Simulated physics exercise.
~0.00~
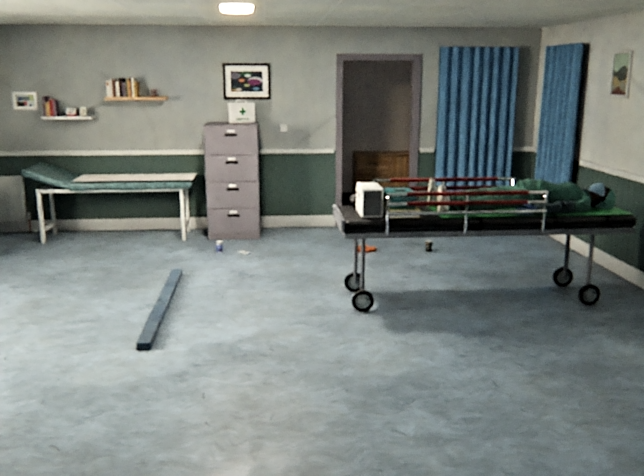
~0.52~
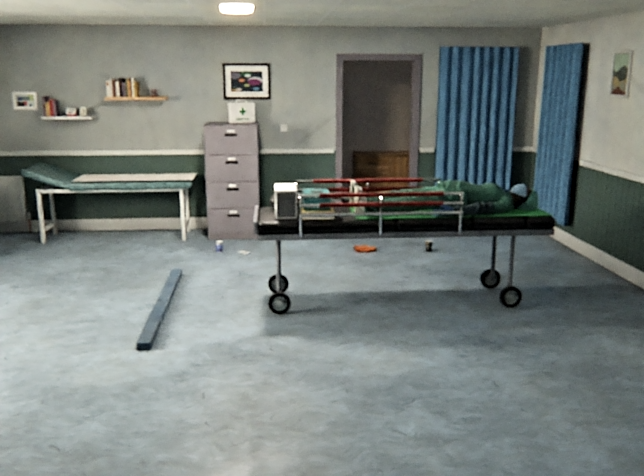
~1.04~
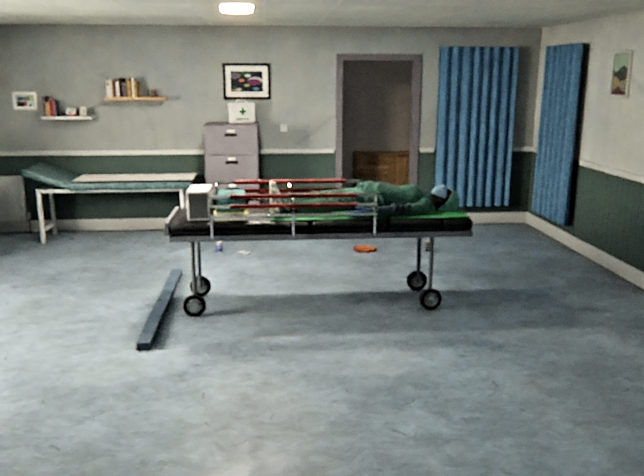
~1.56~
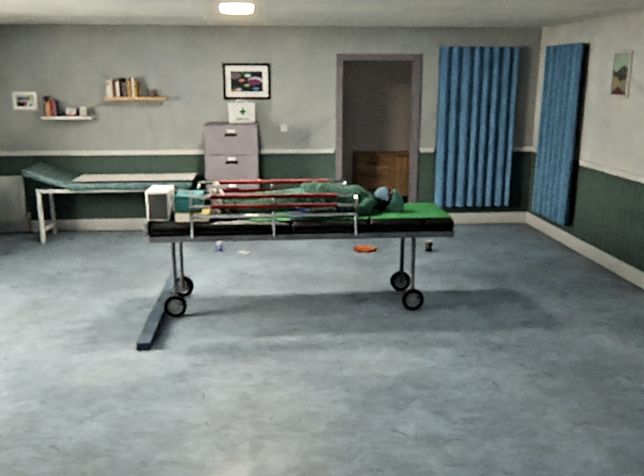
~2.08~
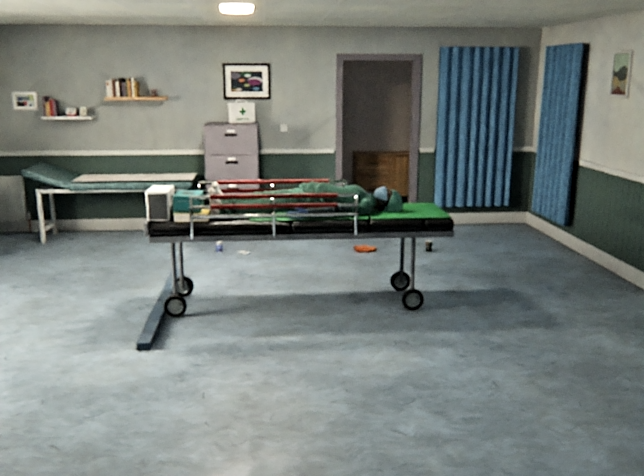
A gurney carrying a limp person in green rolled left across a clinic room and stopped at a dark sill on the floor, the person sliding slightly toward the left end, while the white monitor stayed upright on board.
